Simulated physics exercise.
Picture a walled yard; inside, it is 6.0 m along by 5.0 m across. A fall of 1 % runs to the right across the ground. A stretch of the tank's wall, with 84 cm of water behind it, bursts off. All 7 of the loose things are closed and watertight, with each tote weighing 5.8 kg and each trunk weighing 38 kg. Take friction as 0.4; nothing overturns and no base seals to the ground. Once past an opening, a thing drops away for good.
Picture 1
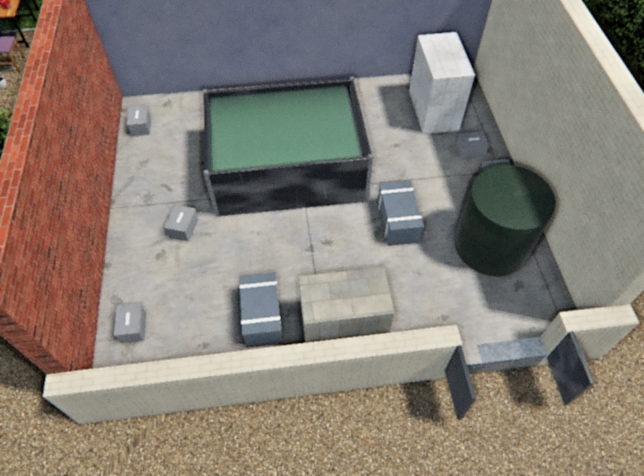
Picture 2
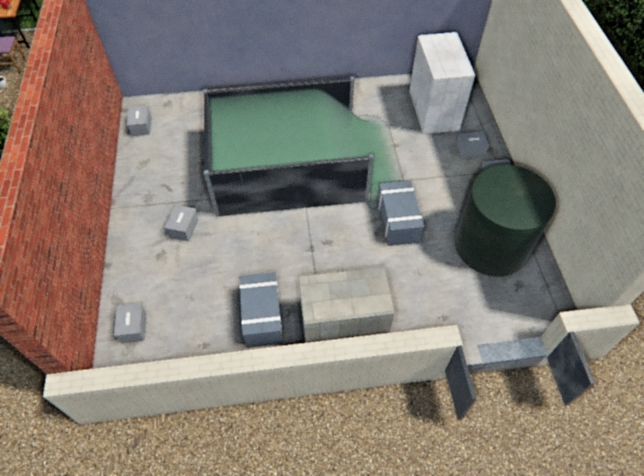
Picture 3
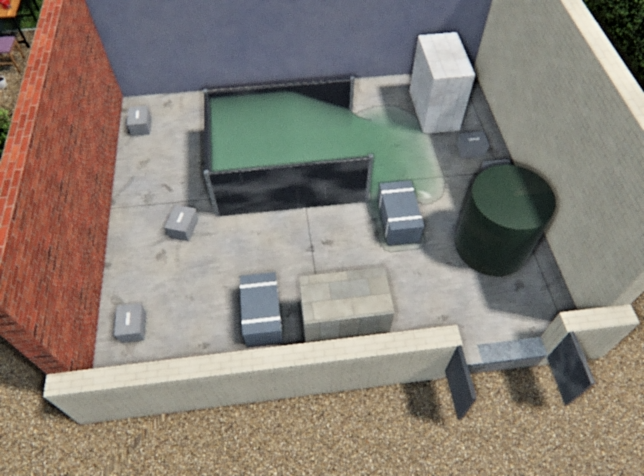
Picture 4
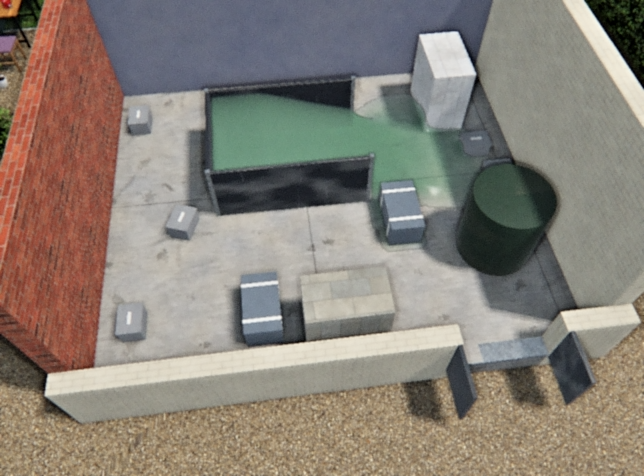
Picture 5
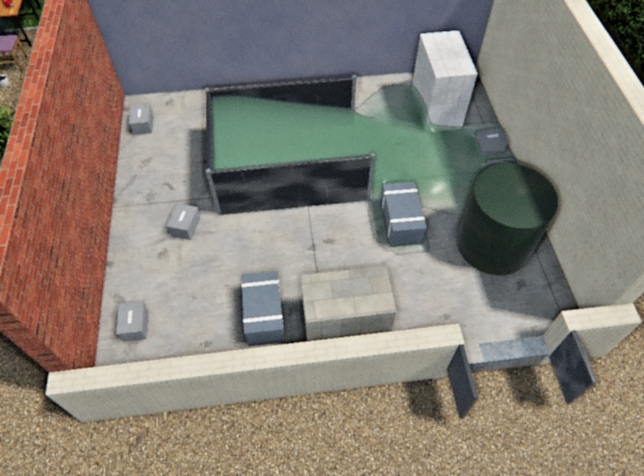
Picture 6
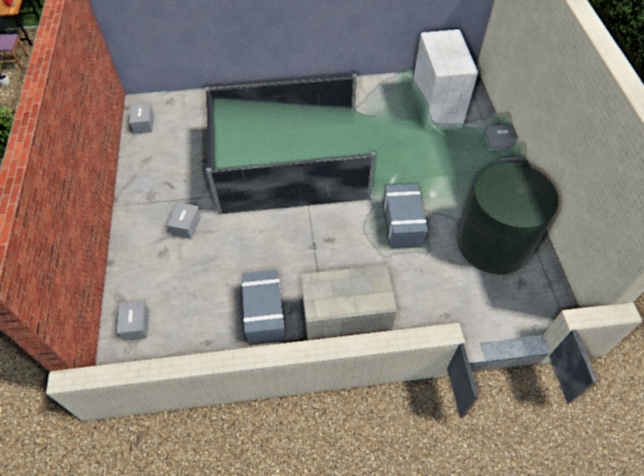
To begin with, a dark-walled tank of green water stands in a walled yard among scattered boxes, blocks and a round dark green tank. Its right side gives way and water spreads rightward across the ground, reaching the tall pale block and round tank, then shifts a small grey box slightly right.
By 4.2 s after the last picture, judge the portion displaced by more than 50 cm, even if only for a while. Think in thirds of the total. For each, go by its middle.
My answer: One to two thirds of the total.
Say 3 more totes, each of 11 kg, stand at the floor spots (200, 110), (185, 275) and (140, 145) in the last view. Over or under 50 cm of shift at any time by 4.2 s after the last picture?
Beyond it, within it, beyond it.
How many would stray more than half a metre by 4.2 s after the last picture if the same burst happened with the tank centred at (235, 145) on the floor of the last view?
Count: 3.
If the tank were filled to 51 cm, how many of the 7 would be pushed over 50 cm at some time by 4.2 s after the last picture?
Then 2 of them.
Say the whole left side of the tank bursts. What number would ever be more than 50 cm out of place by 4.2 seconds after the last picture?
The count would be 6.
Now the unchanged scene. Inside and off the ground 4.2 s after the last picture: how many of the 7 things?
I'd say 3 of them.
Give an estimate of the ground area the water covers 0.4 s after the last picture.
My estimate is roughly 9.5 m2.
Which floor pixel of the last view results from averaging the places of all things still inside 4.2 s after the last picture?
At about (272, 219).
Then, 0.4 s after the last picture 0 of 7 are over 50 cm from their spots; 2 afloat.
Then, 1.5 s after the last picture 2 of 7 are over 50 cm from their spots; 2 afloat.
Then, 2.8 s after the last picture 2 of 7 are over 50 cm from their spots; 3 afloat.
Then, 4.2 s after the last picture 4 of 7 are over 50 cm from their spots, and 4 have been at some point; 3 afloat.
